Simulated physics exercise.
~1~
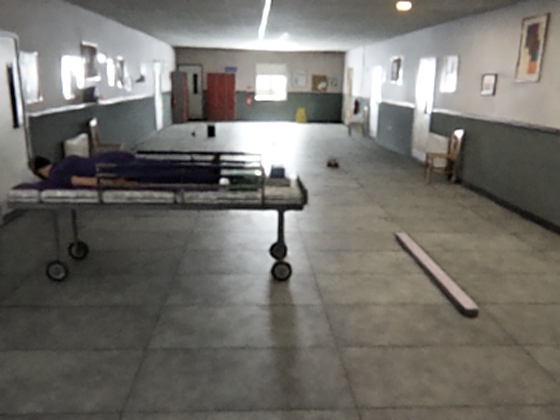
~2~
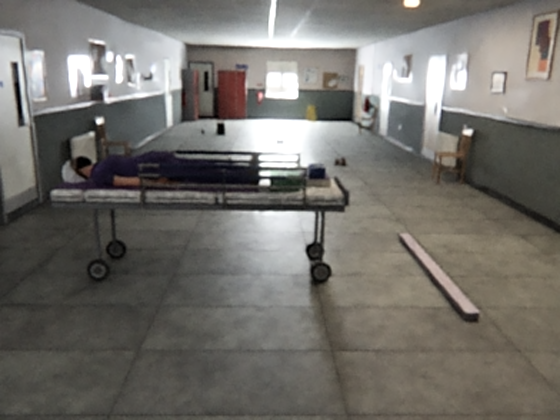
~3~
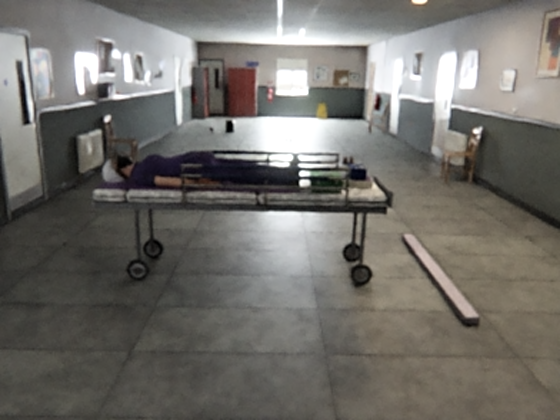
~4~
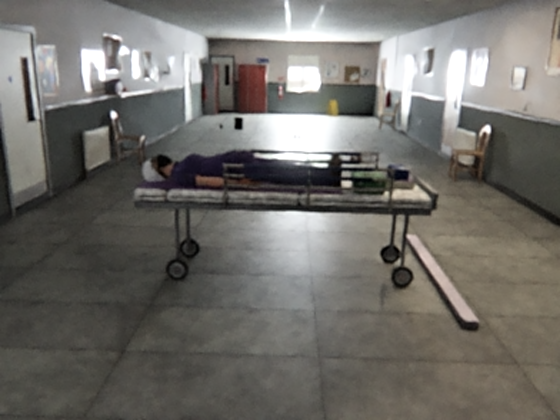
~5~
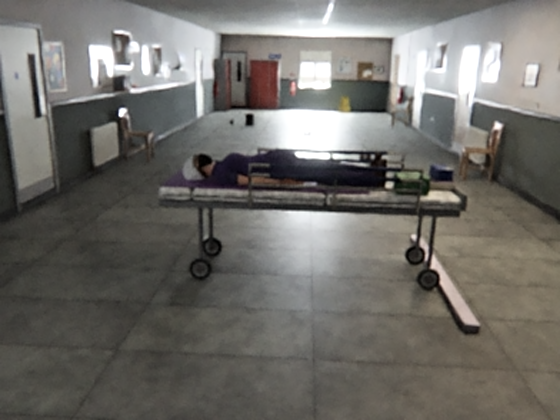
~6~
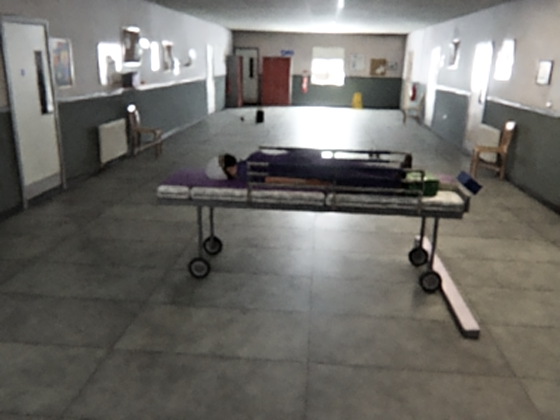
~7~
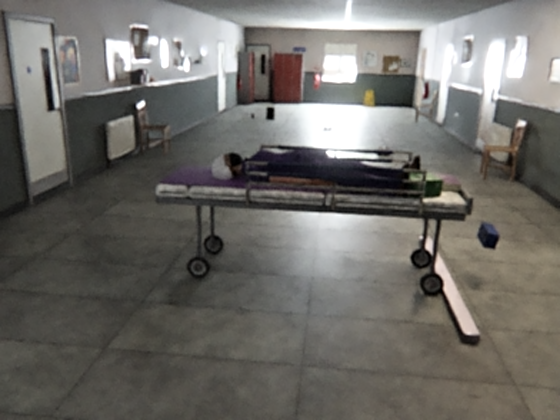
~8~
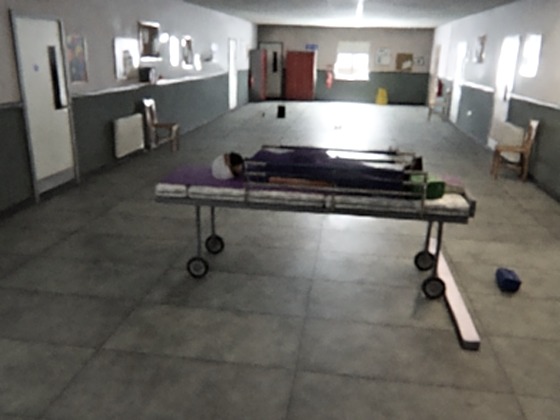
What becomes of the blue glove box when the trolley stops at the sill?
It carries on past the foot end of the trolley, tumbles off and ends up on the floor to the right of the sill.
